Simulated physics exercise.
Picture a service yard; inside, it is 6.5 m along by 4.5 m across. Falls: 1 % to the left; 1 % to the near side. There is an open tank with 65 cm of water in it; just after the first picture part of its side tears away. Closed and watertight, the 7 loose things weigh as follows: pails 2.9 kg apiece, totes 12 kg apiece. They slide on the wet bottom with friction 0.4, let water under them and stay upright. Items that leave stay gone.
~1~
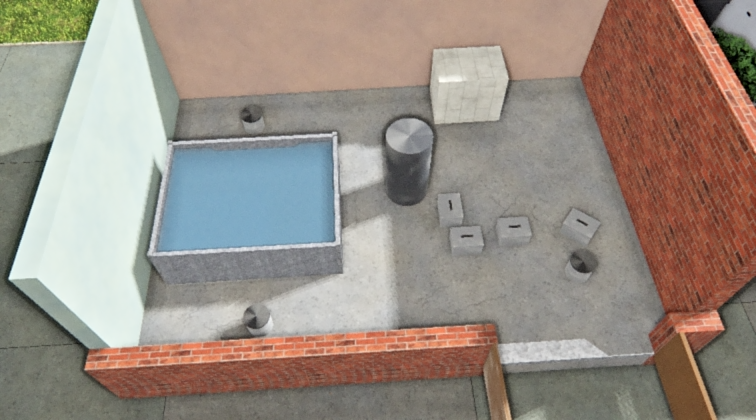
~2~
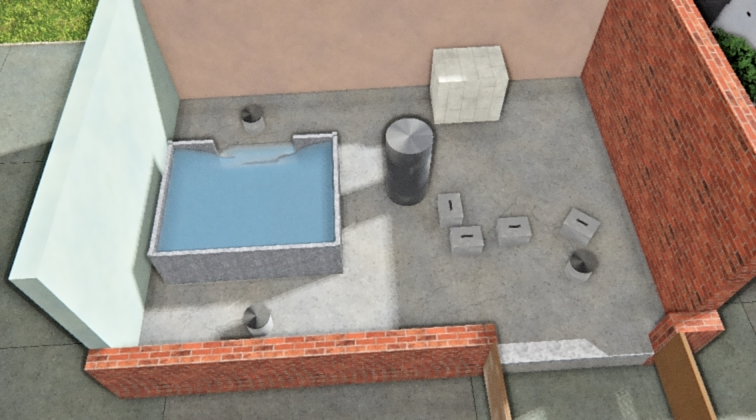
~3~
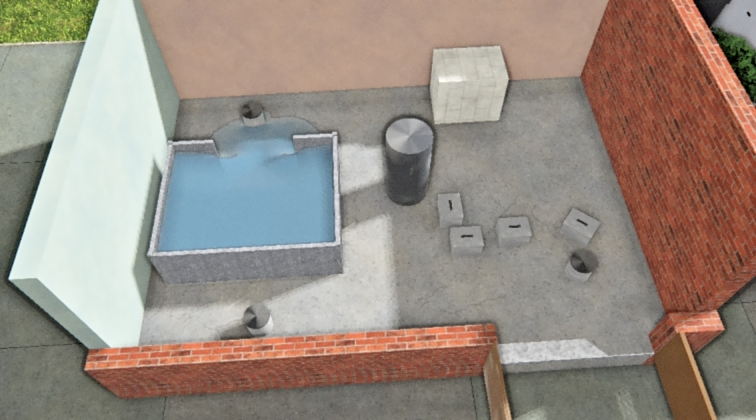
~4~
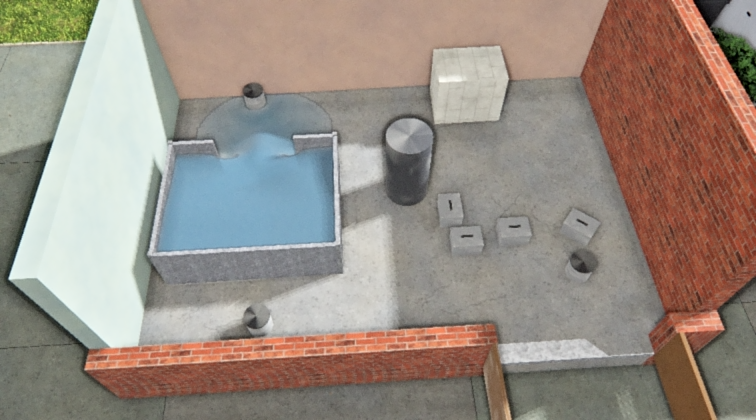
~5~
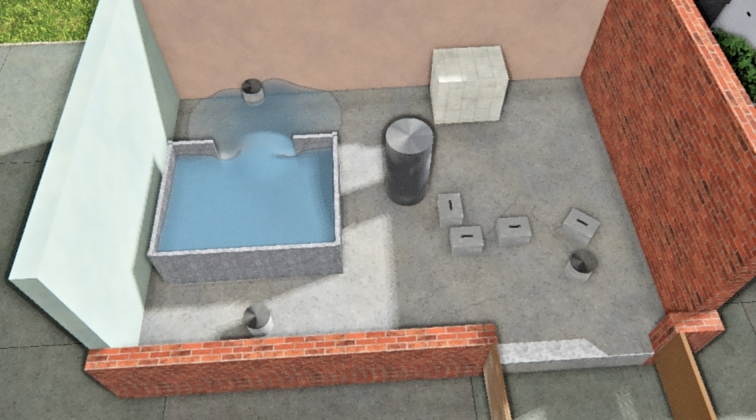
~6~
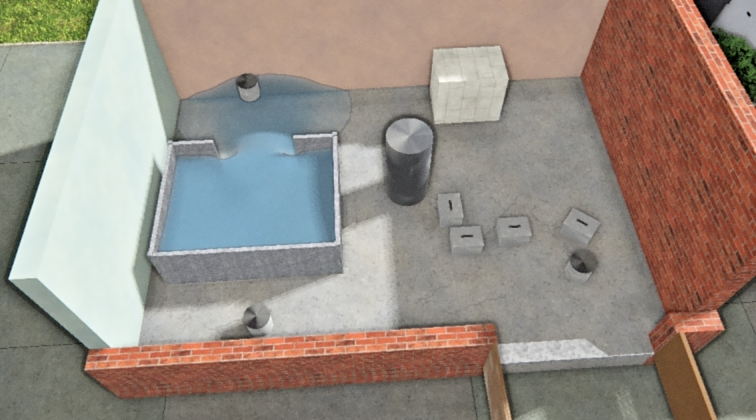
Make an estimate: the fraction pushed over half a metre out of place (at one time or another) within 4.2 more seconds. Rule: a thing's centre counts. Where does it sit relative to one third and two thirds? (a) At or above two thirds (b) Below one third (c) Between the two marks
Between the two marks.
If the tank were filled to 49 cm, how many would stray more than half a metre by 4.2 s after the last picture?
In that case the number is 2.
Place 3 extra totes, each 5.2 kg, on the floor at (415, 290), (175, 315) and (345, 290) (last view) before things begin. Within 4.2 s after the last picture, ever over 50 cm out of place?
So it's stays below, then gets above, then stays below.
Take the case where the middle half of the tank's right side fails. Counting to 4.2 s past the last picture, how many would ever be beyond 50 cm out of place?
The answer would then be 6.
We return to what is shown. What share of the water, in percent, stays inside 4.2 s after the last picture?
Roughly 100 percent.
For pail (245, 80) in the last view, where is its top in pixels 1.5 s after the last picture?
Roughly (179, 143) in the same view.
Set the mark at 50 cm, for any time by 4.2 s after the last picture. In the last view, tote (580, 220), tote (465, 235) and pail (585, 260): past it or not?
The first is inside the limit, the second inside the limit, and the third beyond the limit.
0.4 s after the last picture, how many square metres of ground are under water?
Roughly 7.5 m2 of it is wet.
Then, 0.4 s after the last picture 1 of 7 are over 50 cm from their spots; 1 afloat.
Then, 1.5 s after the last picture 1 of 7 are over 50 cm from their spots; 1 afloat.
Then, 2.8 s after the last picture 0 of 7 are over 50 cm from their spots; 1 afloat.
Then, 4.2 s after the last picture 4 of 7 are over 50 cm from their spots, and 4 have been at some point; 2 afloat.
